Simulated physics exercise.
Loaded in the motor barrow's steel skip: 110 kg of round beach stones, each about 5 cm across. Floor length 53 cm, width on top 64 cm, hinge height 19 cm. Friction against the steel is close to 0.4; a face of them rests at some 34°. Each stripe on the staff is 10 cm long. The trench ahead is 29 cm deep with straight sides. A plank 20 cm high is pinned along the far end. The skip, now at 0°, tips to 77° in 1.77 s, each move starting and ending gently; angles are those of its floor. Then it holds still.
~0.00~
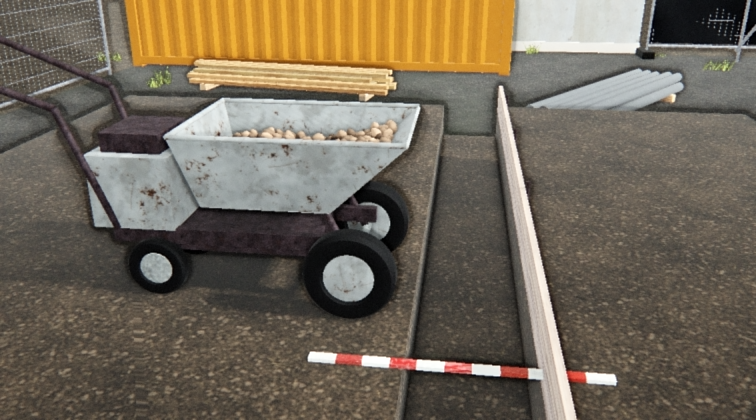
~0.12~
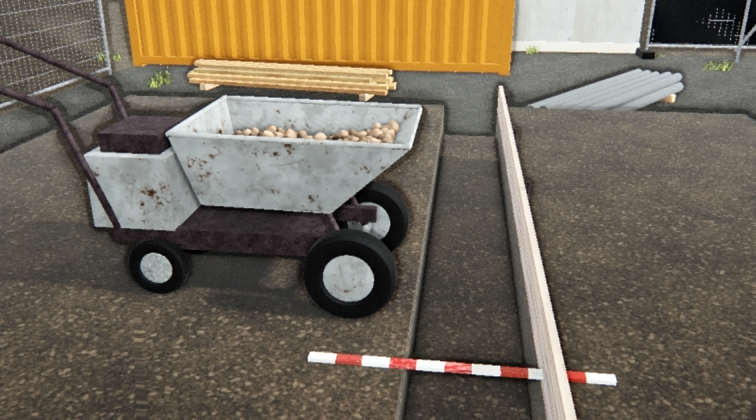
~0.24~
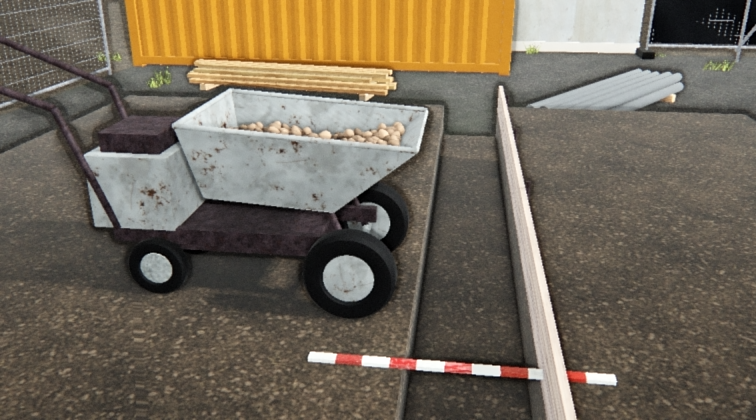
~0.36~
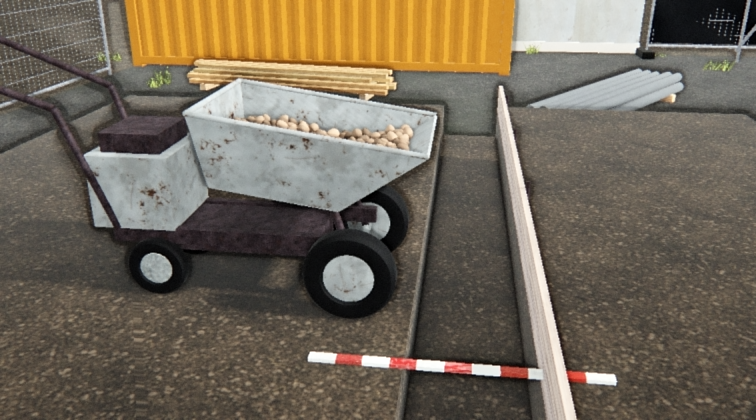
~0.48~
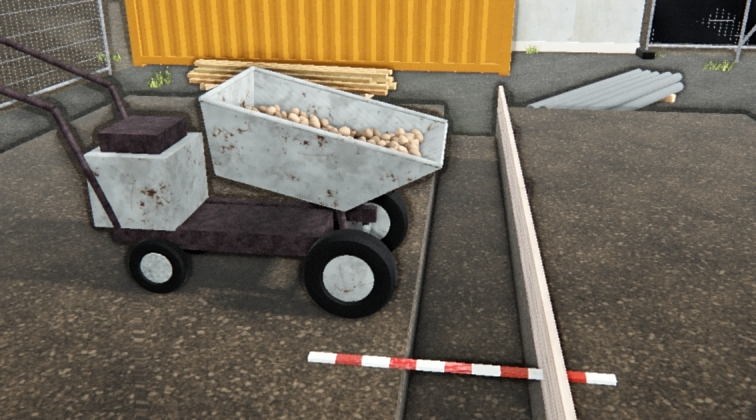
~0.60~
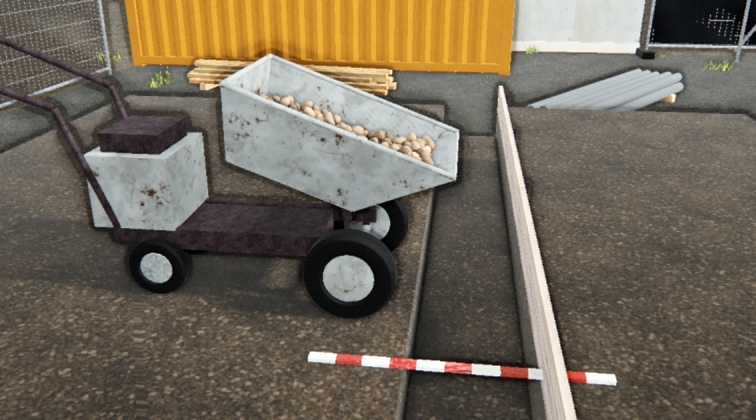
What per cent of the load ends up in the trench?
Roughly 85 per cent ends in the trench.
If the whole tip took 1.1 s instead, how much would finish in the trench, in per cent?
In that case some 85 per cent.
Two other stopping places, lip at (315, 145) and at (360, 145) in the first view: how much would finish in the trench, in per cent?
First some 100, then 100 per cent.
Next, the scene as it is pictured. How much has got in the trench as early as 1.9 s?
Some 50 per cent.
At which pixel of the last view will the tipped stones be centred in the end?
Their middle is at about (497, 335).
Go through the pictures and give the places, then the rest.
In the first picture, the skip is at 0°, its lip at (407, 147); the top of the load is at (385, 133).
In the second picture, the skip is at 1°, its lip at (410, 148); the top of the load is at (387, 133); the stones move at 0.1 m/s on average.
In the third picture, the skip is at 4°, its lip at (417, 151); the top of the load is at (333, 134); the stones move at 0.3 m/s on average.
In the fourth picture, lip at (428, 157), floor tilted 8°, highest stones at (262, 126); the stones move at 0.4 m/s on average.
In the fifth picture, lip at (441, 166), floor tilted 14°, highest stones at (256, 114); the stones move at 0.5 m/s on average.
In the sixth picture, lip at (455, 178), floor tilted 21°, highest stones at (270, 104); the stones move at 0.5 m/s on average.
After 1.3 s the floor is at 65°; 97 % in the skip, 3 % in the trench; the foremost stones are at (523, 265).
After 1.9 s the floor is at 77°; 35 % in the skip, 52 % in the trench, 14 % past the trench; the foremost stones are at (652, 292).
After 2.2 s the floor is at 77°; 9 % in the skip, 76 % in the trench, 15 % past the trench; the foremost stones are at (706, 303).
After 4.2 s the floor is at 77°; 0 % in the skip, 85 % in the trench, 15 % past the trench; the foremost stones are at (715, 304).
